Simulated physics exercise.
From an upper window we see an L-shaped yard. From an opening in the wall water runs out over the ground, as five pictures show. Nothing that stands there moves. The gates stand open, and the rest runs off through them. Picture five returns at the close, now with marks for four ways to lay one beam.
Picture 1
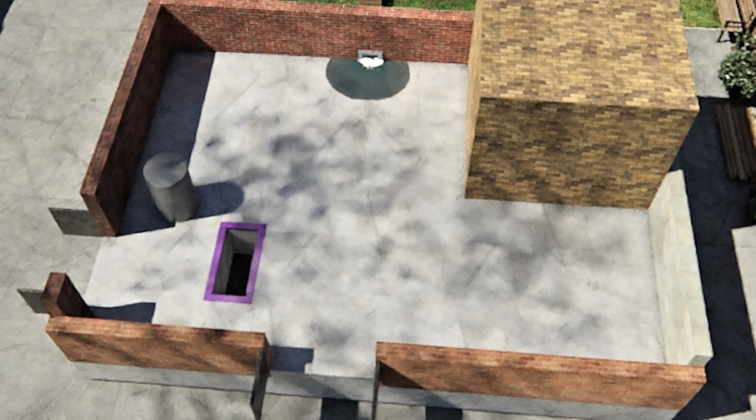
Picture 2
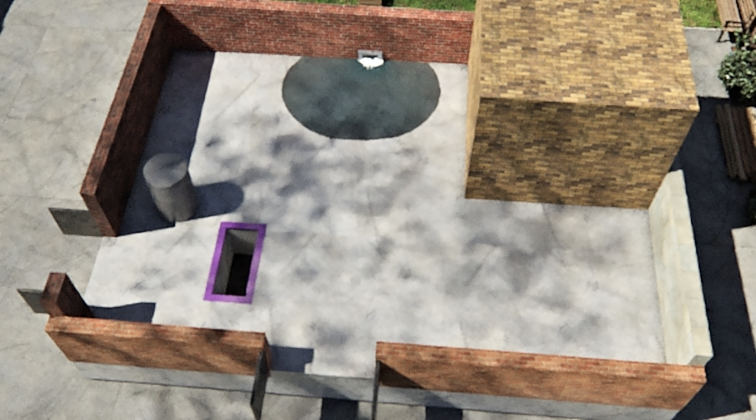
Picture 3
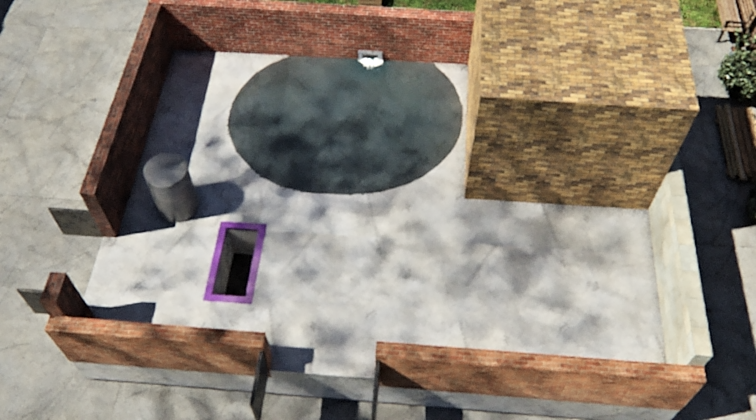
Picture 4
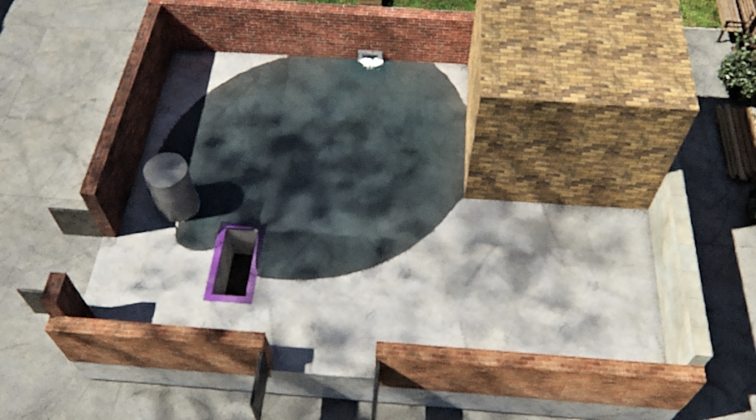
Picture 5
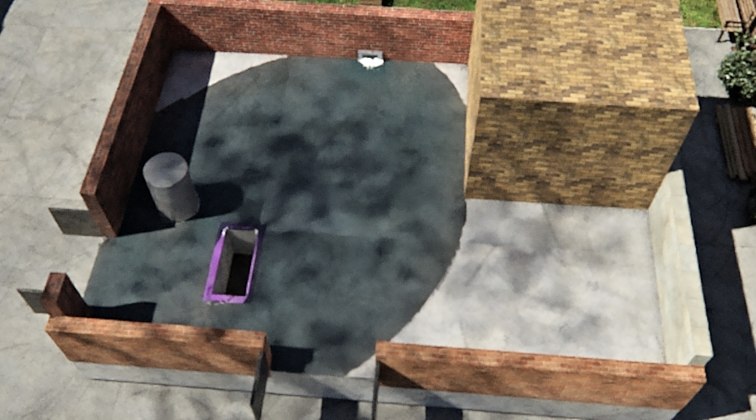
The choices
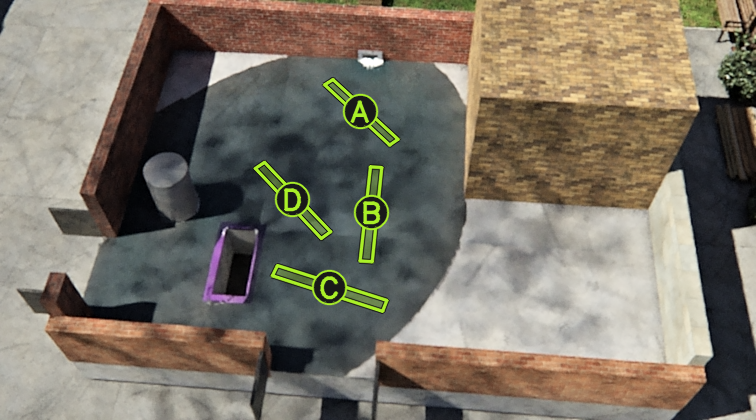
An L-shaped paved yard is seen from a high window, the view holding still throughout. Red and orange-brown brick walls with open gateways at left and front edge it, with a tan brick block at upper right, a grey cylinder at left and a purple-rimmed gully nearby. Dark water spreads from a pale outfall at the back wall, rounds the cylinder, enters the gully and reaches the front wall.
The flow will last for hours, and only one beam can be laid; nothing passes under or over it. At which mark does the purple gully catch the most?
C beats the others.
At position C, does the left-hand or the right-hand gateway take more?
More leaves on the left.
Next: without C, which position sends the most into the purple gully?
B.
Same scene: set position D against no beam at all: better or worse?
Position D is worse.
In lime, A from (328, 82) to (393, 142); B from (366, 261) to (376, 167); C from (274, 270) to (384, 305); D from (259, 165) to (325, 235).
For position A, about 12 % of the stream goes into the purple gully, about 88 % out by the gates.
For position B, about 32 % of the stream goes into the purple gully, about 68 % out by the gates.
For position C, about 52 % of the stream goes into the purple gully, about 48 % out by the gates.
For position D, about 13 % of the stream goes into the purple gully, about 87 % out by the gates.
